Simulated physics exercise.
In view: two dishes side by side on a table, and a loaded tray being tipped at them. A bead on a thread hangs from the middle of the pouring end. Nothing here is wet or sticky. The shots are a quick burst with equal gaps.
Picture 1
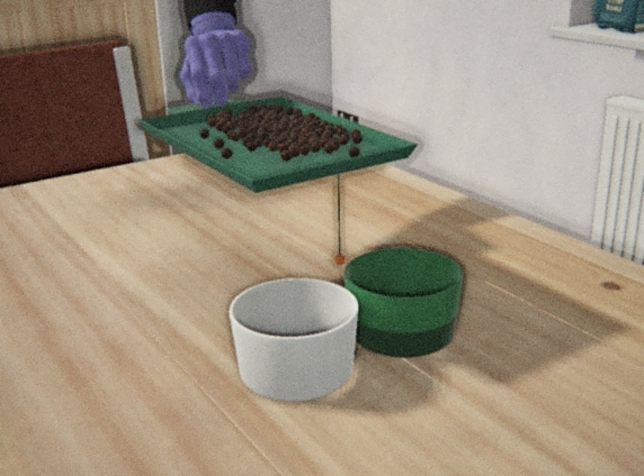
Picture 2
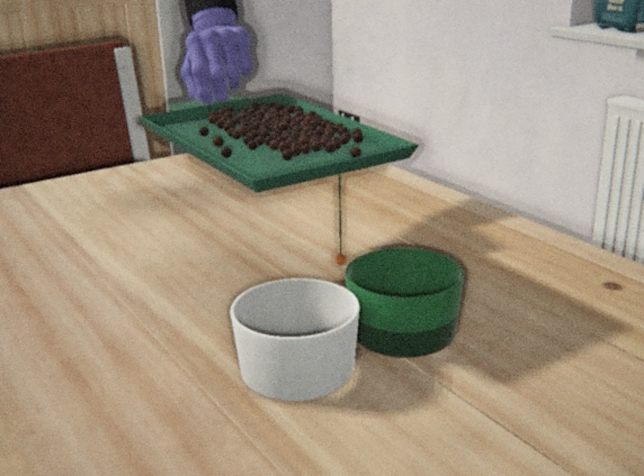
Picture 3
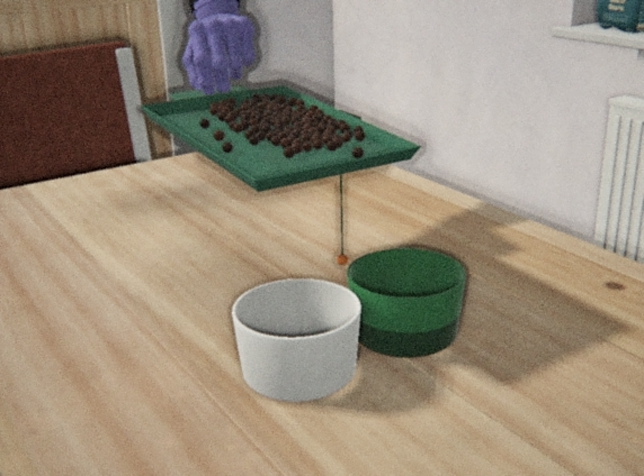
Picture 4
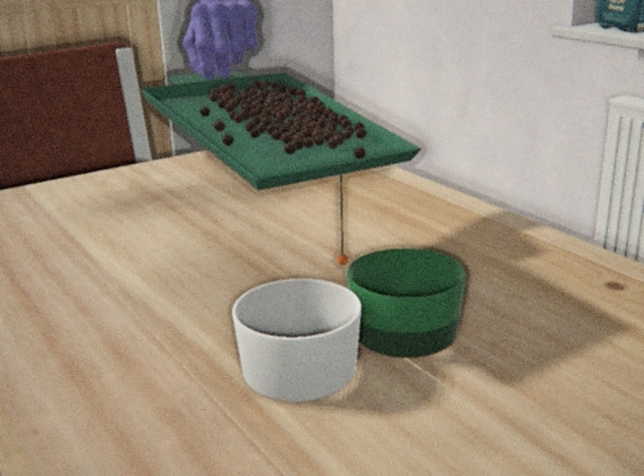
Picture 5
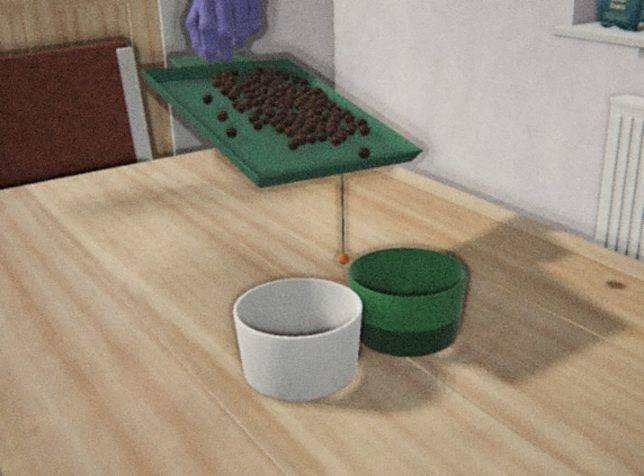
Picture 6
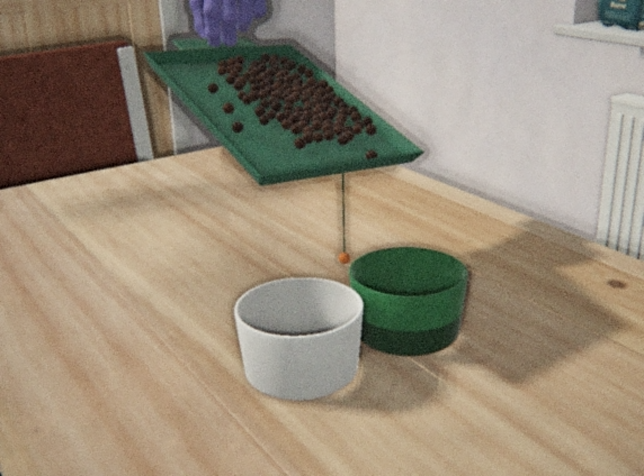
On a pale wooden table in a room with white walls, seen from slightly above, a white dish stands at left in front of a dark green one at right. Above them a purple-gloved hand is at the far end of a green tray of dark brown balls, an orange bead hanging on a thread beneath its near edge. The tray's far end rises steadily, steepening its slope towards the near right corner, and the balls shift slightly, while the view stays almost still.
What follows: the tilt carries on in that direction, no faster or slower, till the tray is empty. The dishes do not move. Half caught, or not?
The two hold over half of the load.
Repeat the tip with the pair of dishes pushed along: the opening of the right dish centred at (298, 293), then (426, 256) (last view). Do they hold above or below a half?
The first try: Not half. The second: Above a half.
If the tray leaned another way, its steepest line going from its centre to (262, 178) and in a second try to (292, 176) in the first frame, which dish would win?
One: The left one. Two: The dish on the left.
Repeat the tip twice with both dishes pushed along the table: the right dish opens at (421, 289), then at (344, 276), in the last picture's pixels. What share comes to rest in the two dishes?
The first gives 70 %, the second 20 %.
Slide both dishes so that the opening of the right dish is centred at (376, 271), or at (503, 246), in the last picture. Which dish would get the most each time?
At the first place the right dish, at the second the dish on the left.
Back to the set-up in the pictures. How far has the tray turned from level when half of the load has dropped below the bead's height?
Around 60° of tilt.
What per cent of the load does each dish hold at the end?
Left dish near 10 in a hundred; right dish near 70.
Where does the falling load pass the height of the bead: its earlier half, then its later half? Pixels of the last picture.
The first part at (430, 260); the rest at (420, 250).
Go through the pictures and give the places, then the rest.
The first picture shows corners of the pouring end at (255, 177) and (408, 144), level; middle of the load at (283, 129), chocolate balls; left dish at (329, 360); right dish at (440, 319); bead on its thread at (340, 259).
The second picture shows corners of the pouring end at (256, 177) and (409, 144), level; middle of the load at (284, 127).
The third picture shows corners of the pouring end at (258, 176) and (411, 145), tipped barely, lowest at the right corner; middle of the load at (285, 122).
The fourth picture shows corners of the pouring end at (259, 175) and (412, 147), tipped a little, lowest at the right corner; middle of the load at (286, 113).
The fifth picture shows corners of the pouring end at (261, 173) and (414, 148), tipped a little, lowest at the right corner; middle of the load at (289, 104).
The sixth picture shows corners of the pouring end at (263, 171) and (415, 149), tipped clearly, lowest at the right corner; middle of the load at (296, 97), all on the move; left dish at (334, 359); right dish at (445, 318).
Soon, tray tipped steeply; about a third on the tray; a small part in the left dish; about a third in the right dish; a small part outside both; a small part in the air.
A while on, tray tipped past a quarter turn; a small part in the left dish; most in the right dish; about a quarter outside both.
Towards the end, tray tipped past a quarter turn; a small part in the left dish; most in the right dish; about a quarter outside both.
Finally, tray tipped past a quarter turn; a small part in the left dish; most in the right dish; about a quarter outside both.
